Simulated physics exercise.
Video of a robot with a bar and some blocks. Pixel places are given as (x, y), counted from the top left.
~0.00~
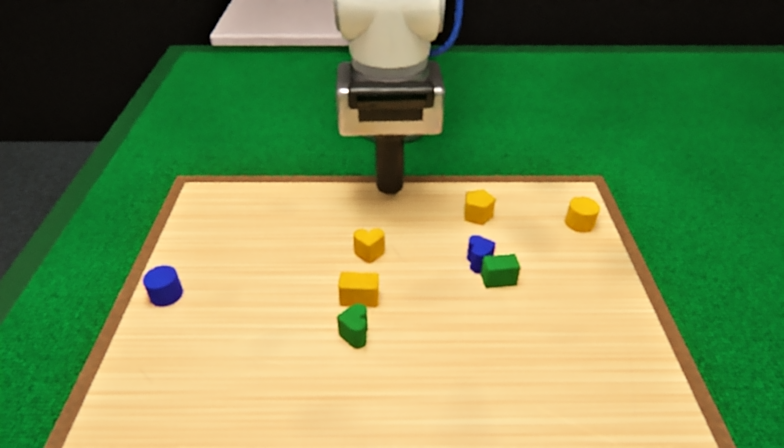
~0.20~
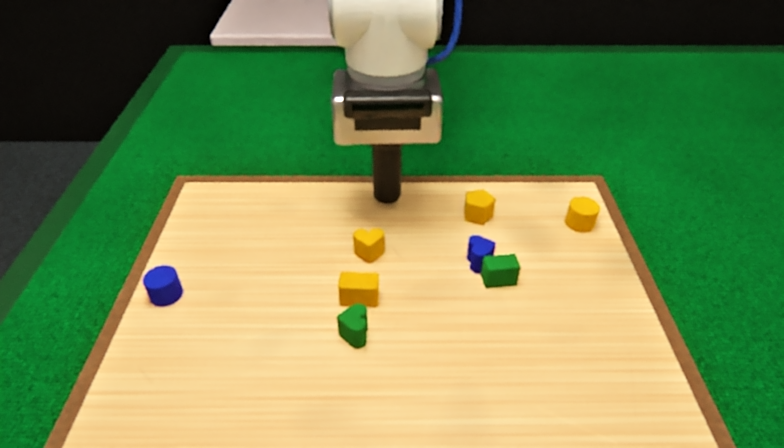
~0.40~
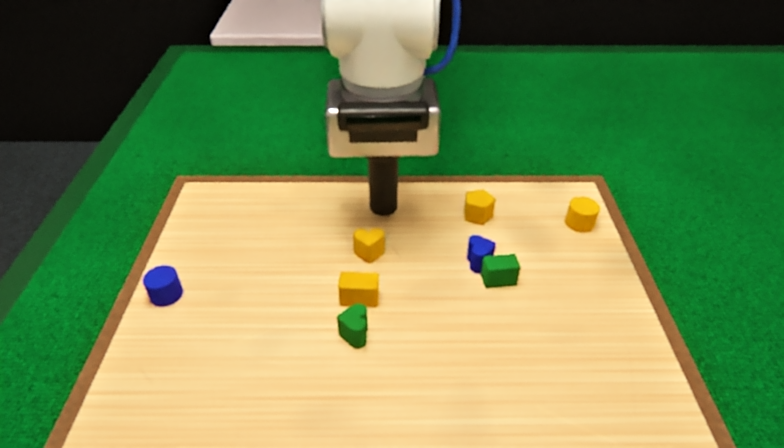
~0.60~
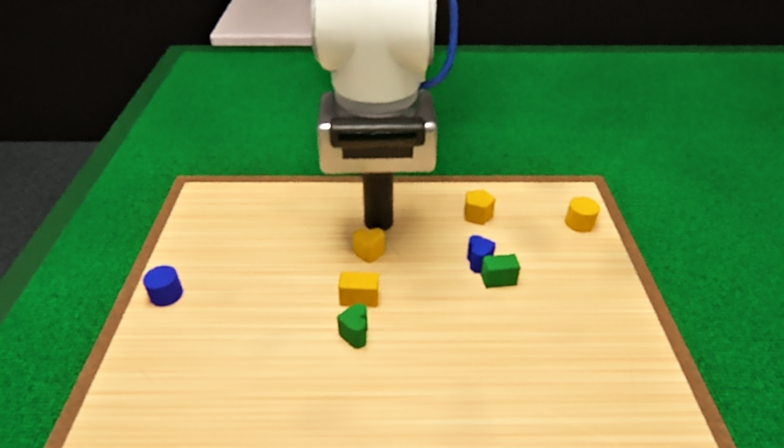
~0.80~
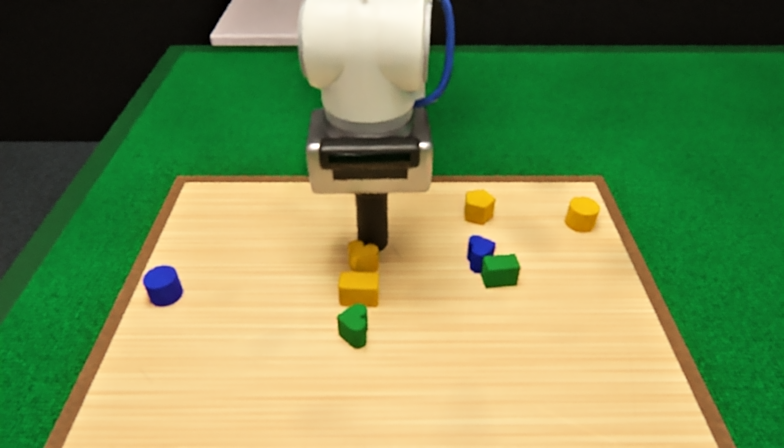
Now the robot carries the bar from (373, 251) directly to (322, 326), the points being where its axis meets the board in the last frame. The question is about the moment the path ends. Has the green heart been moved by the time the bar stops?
I believe so.
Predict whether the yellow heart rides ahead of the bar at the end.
The yellow heart is leading.
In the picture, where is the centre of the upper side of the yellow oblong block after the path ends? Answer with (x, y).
I predict (354, 321).
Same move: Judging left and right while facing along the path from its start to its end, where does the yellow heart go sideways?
Its sideways move is to the left.
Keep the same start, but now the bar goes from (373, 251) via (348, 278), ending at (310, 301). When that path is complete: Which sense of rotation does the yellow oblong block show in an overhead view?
Top view: Counterclockwise.
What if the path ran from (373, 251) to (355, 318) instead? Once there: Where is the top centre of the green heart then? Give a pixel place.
About (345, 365).
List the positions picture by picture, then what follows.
The first frame shows bar tip (390, 187); block tops, green heart (354, 316); yellow oblong block (359, 280); yellow heart (369, 235).
The second frame shows bar (387, 196); blocks unchanged.
The third frame shows bar (384, 208); blocks unchanged.
The fourth frame shows bar (379, 224); blocks unchanged.
The fifth frame shows bar (373, 244); green heart (354, 316); yellow oblong block (359, 280); yellow heart (362, 249).
What follows on the original path. One third of the way, bar (357, 267); yellow oblong block (356, 290), turned 30° anticlockwise; yellow heart (345, 274).
Two thirds of the way, bar (339, 292); green heart (359, 336); yellow oblong block (355, 312), turned 45° anticlockwise; yellow heart (330, 303), turned 25° anticlockwise.
At the end, bar (321, 319); green heart (369, 344), turned 15° anticlockwise; yellow oblong block (354, 321), turned 70° anticlockwise; yellow heart (317, 334), turned 45° anticlockwise.
